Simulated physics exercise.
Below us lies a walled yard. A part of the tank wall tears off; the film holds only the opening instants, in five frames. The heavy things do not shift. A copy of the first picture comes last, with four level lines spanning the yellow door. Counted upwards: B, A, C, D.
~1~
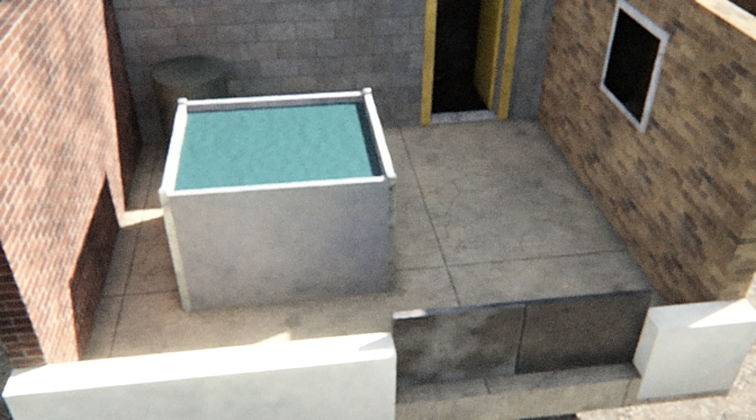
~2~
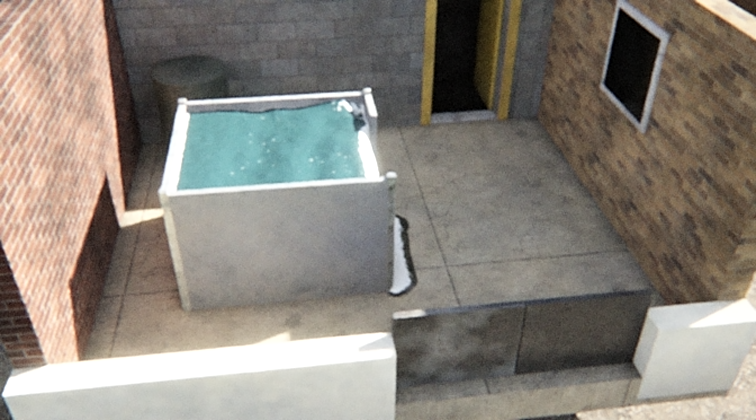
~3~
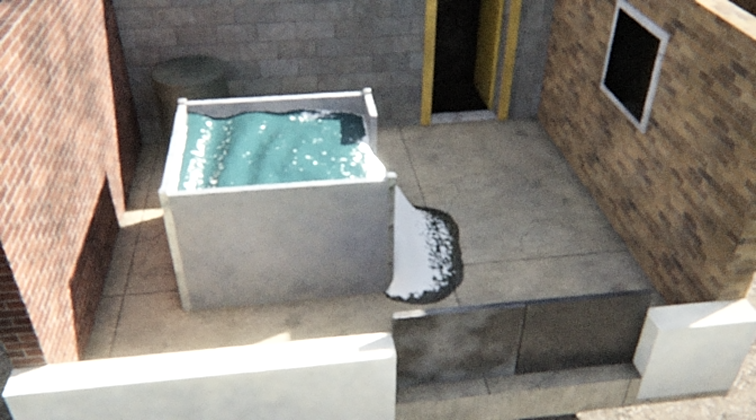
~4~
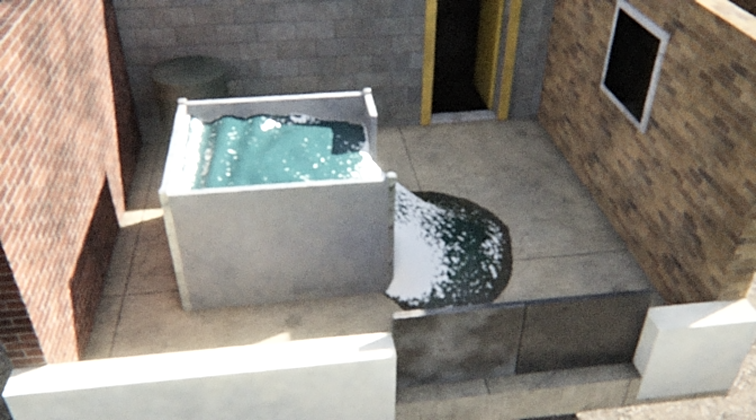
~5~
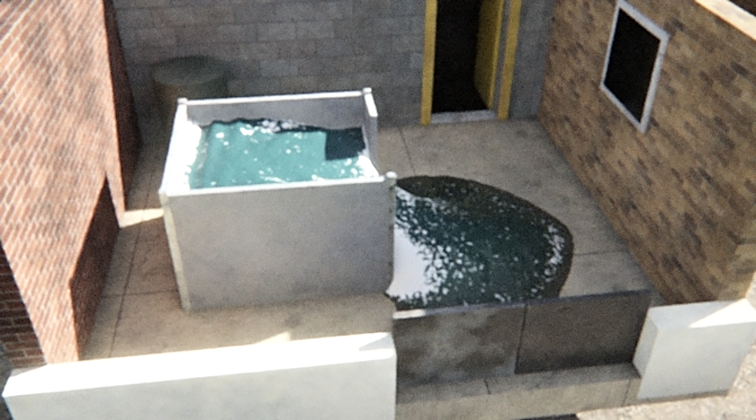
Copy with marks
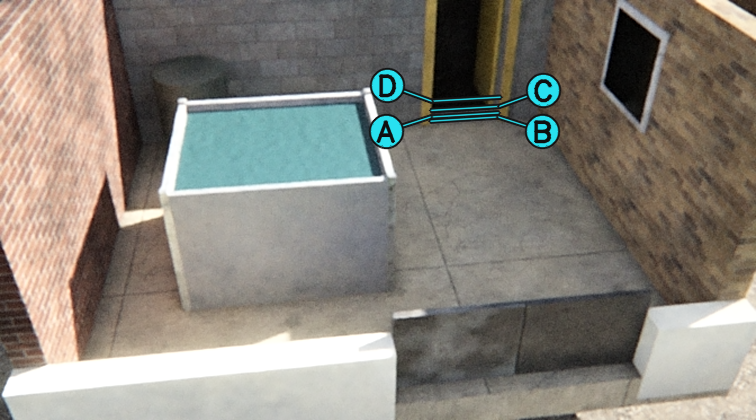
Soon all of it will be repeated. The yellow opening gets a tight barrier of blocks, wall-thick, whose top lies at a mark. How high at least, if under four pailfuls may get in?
The answer is height D.
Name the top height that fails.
The answer is C.
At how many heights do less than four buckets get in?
One of the four.
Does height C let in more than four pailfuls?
Yes, that goes wrong.
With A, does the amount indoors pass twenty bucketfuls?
Yes.
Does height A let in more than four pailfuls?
Yes, that goes wrong.
On the marked copy, A at (464, 114); B at (464, 119); C at (465, 108); D at (466, 99); from the bottom up B, A, C, D.
For height A, dozens of bucketfuls pour in.
For height B, dozens of bucketfuls pour in.
For height C, about 11 bucketfuls get in.
For height D, a splash gets over, under a bucket.
